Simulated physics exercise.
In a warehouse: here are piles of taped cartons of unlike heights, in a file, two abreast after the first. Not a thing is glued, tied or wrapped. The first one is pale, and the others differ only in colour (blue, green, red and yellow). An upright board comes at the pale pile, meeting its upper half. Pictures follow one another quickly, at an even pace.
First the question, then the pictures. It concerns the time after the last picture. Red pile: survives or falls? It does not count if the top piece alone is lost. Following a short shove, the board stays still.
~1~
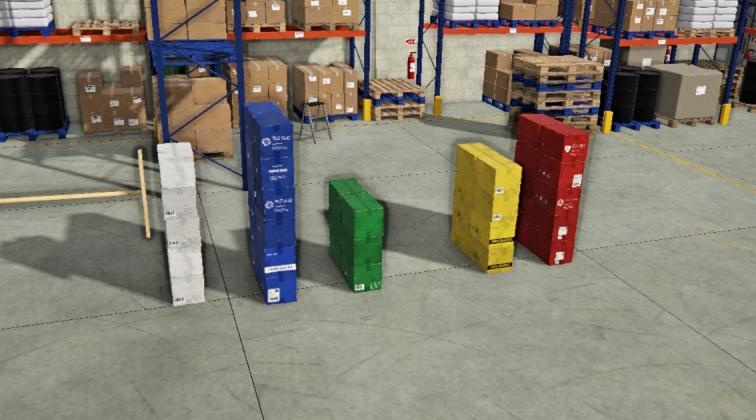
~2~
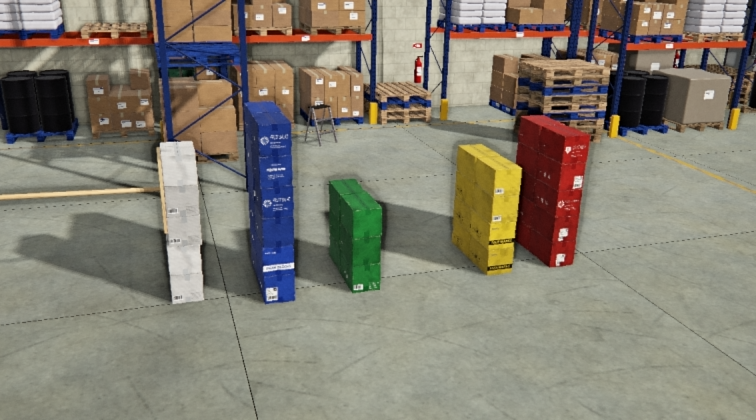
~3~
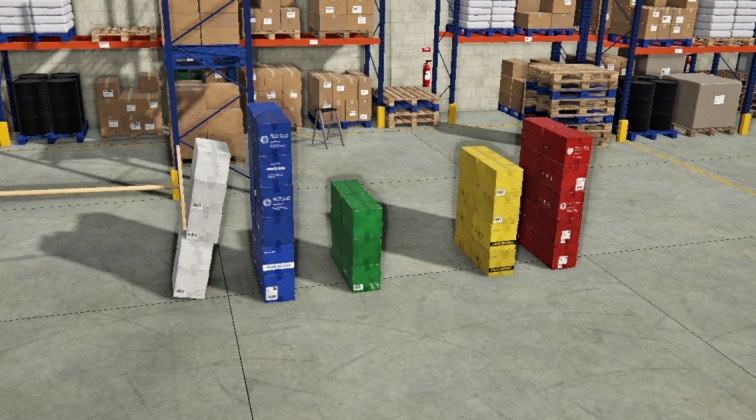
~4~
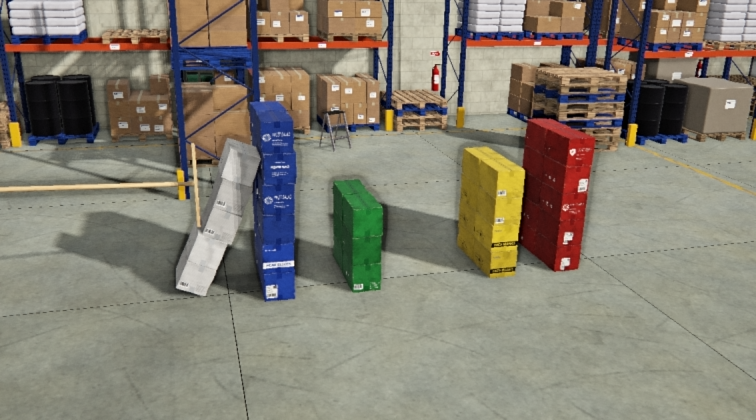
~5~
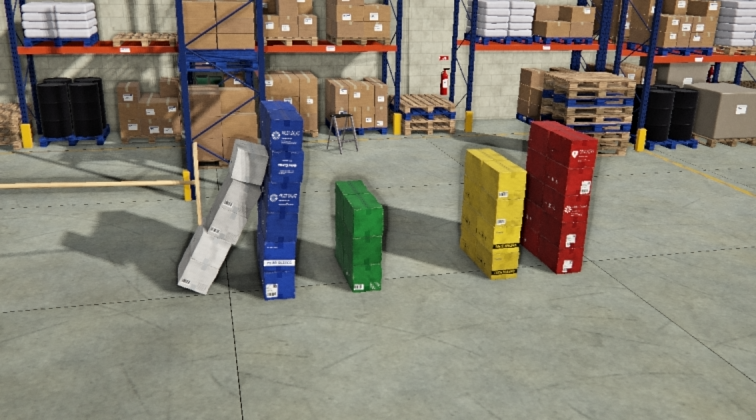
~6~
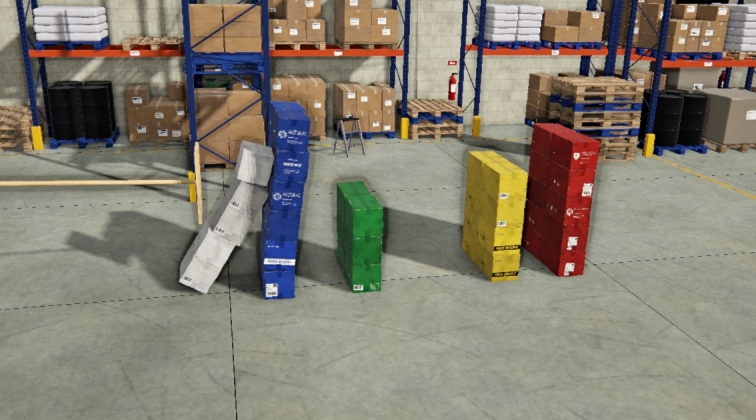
I reckon it holds together.
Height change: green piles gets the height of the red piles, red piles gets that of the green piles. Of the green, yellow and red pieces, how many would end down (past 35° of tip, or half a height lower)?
By colour, green 9, yellow 7, red 6.
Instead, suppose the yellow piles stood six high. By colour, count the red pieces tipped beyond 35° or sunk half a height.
I count red 0.
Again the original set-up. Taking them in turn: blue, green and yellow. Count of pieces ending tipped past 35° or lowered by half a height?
Counting by colour, you get blue at 10, green at 3, and yellow at 0 down by the end.
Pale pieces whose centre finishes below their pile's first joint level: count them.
4 of them.
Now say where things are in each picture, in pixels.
In the first frame (each place is the centre of the face we see best; the camera moves round a little), board (144, 191) not yet touching; top red carton (551, 144); top yellow carton (508, 182); the others all in place.
The second frame shows board (162, 188) pushing; top red carton (552, 145).
The third frame shows board (181, 185) pushing, top of the pale pile leaning a little; top red carton (554, 146); the others all in place.
The fourth frame shows board (196, 182) stopped, top of the pale pile leaning clearly; top red carton (557, 147); 2 have shifted.
The fifth frame shows board (197, 180) stopped, top of the pale pile leaning clearly; top red carton (559, 149); top blue carton (287, 136) tilted barely; 10 have shifted.
The sixth frame shows board (198, 180) stopped, top of the pale pile leaning clearly; top red carton (561, 151); top blue carton (293, 135) tilted a little; steepest lean, the carton at (292, 167); 11 have shifted.
Just after the last frame, 5 of the pale pile down; none of the 10 red cartons down (0 of 36 in all colours); top red carton unmoved; top blue carton tilted clearly.
A moment on, 5 of the pale pile down; none of the 10 red cartons down (10 of 36 in all colours); top red carton unmoved; top blue carton upside down.
Further on, 5 of the pale pile down; none of the 10 red cartons down (13 of 36 in all colours); top red carton unmoved; top blue carton upside down.
When it is over, 5 of the pale pile down; none of the 10 red cartons down (13 of 36 in all colours); top red carton unmoved; top blue carton upside down. In pixels of the last frame, middles, top red carton near (574, 151), top blue carton near (470, 260).
